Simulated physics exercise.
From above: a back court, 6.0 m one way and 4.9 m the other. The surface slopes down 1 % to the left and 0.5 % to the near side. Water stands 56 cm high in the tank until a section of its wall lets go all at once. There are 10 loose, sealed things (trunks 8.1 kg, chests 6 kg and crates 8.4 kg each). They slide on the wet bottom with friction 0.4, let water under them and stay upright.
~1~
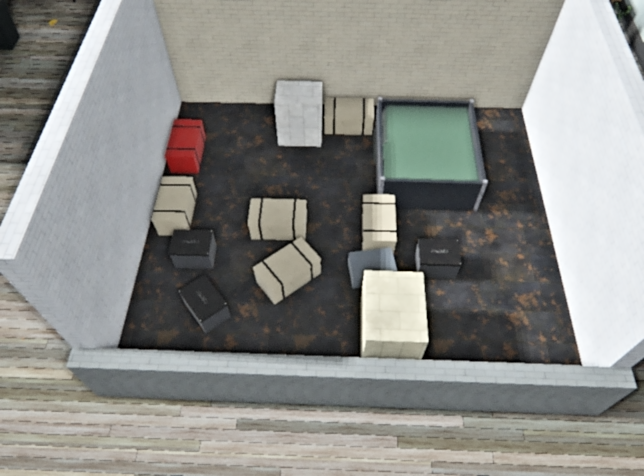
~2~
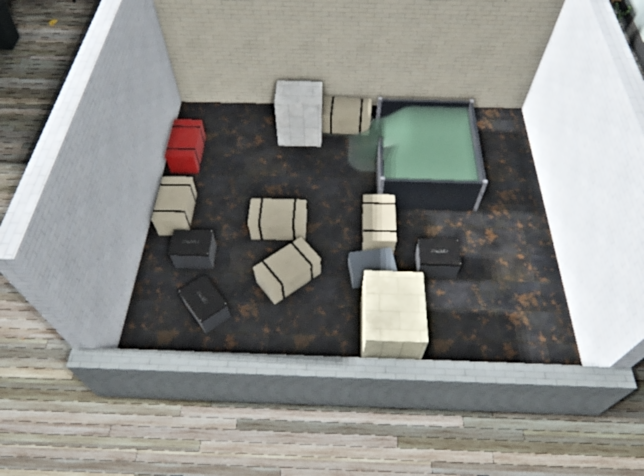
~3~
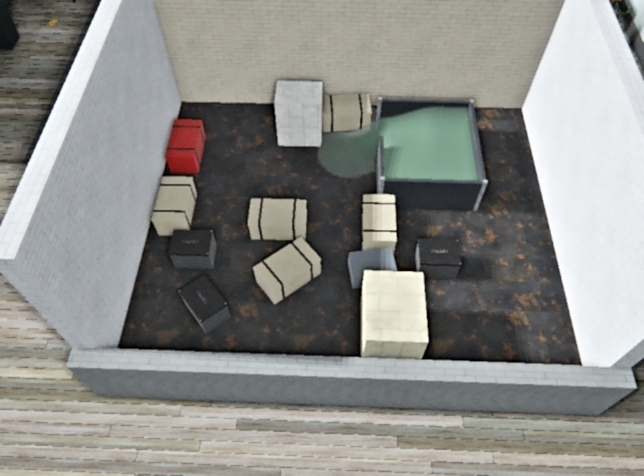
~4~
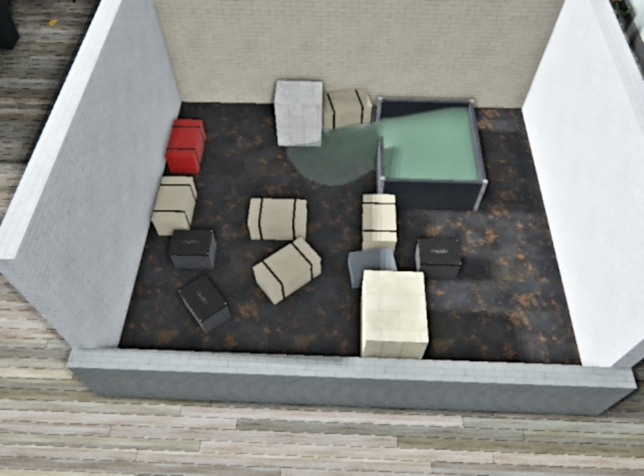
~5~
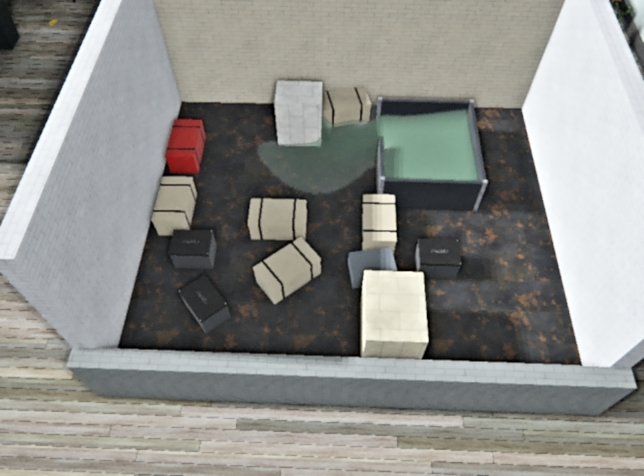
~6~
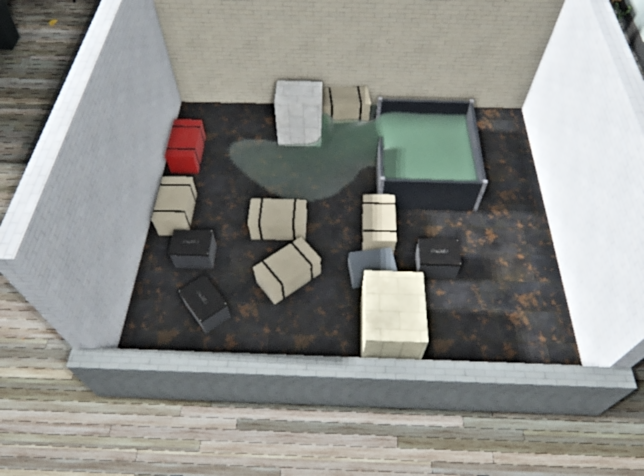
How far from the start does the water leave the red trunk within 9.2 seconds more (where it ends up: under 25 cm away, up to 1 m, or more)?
Red trunk gets carried off.
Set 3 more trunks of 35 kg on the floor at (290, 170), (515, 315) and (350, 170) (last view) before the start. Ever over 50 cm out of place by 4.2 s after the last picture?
In that order: Over, short of it, past it.
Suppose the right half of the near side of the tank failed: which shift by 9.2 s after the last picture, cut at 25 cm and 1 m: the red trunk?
Then the red trunk slides a little.
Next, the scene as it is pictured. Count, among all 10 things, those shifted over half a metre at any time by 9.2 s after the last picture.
That makes 7.
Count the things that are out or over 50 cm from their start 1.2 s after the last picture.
0 of them.
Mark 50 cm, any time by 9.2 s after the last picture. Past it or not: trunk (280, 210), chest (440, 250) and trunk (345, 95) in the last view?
In that order: Past it, short of it, past it.
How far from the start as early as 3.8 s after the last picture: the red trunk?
About 120 cm.
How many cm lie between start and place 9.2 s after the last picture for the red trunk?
About 200 cm.
Then, 1.2 s after the last picture the red trunk is near (175, 134), 0.1 m from its start, afloat; 3 afloat.
Then, 3.8 s after the last picture the red trunk is near (177, 196), 1.2 m from its start, afloat; 6 afloat.
Then, 6.2 s after the last picture the red trunk is near (220, 255), 2.4 m from its start, afloat; 6 afloat.
Then, 9.2 s after the last picture the red trunk is near (281, 193), 2.0 m from its start, afloat; 7 afloat.
